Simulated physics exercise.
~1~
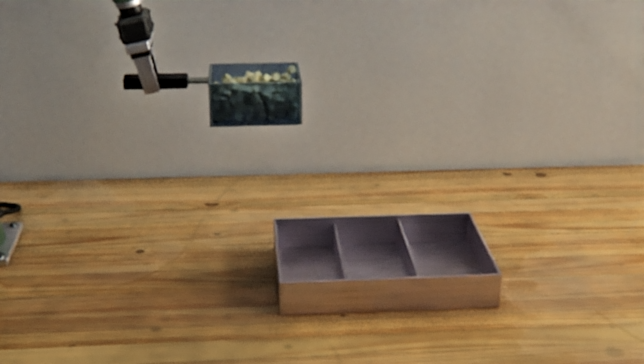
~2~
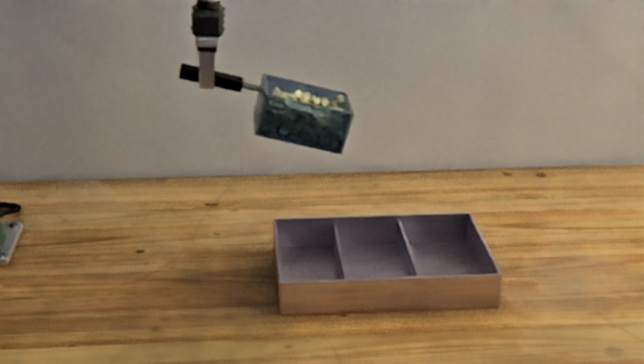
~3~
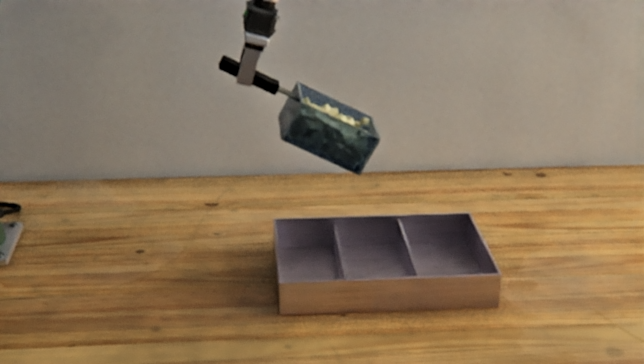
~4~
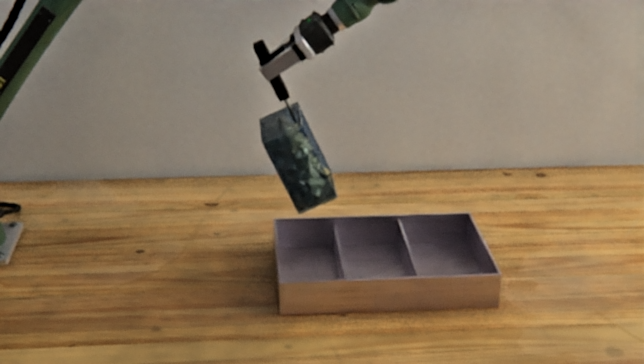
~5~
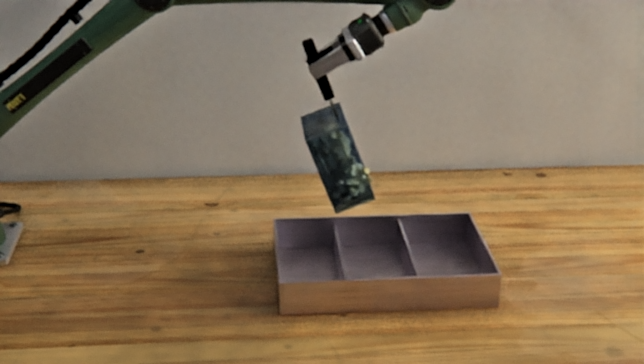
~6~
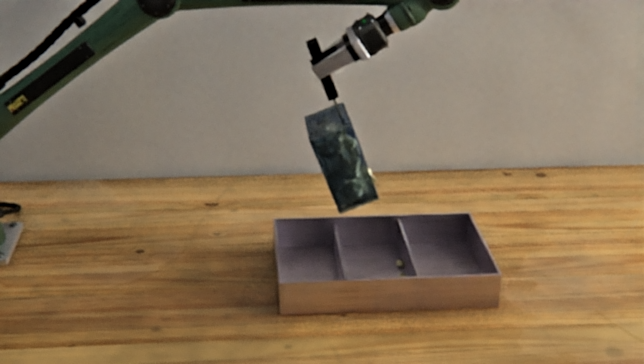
Above a divided tray, a robot arm tips a dark box, dropping very few bits.
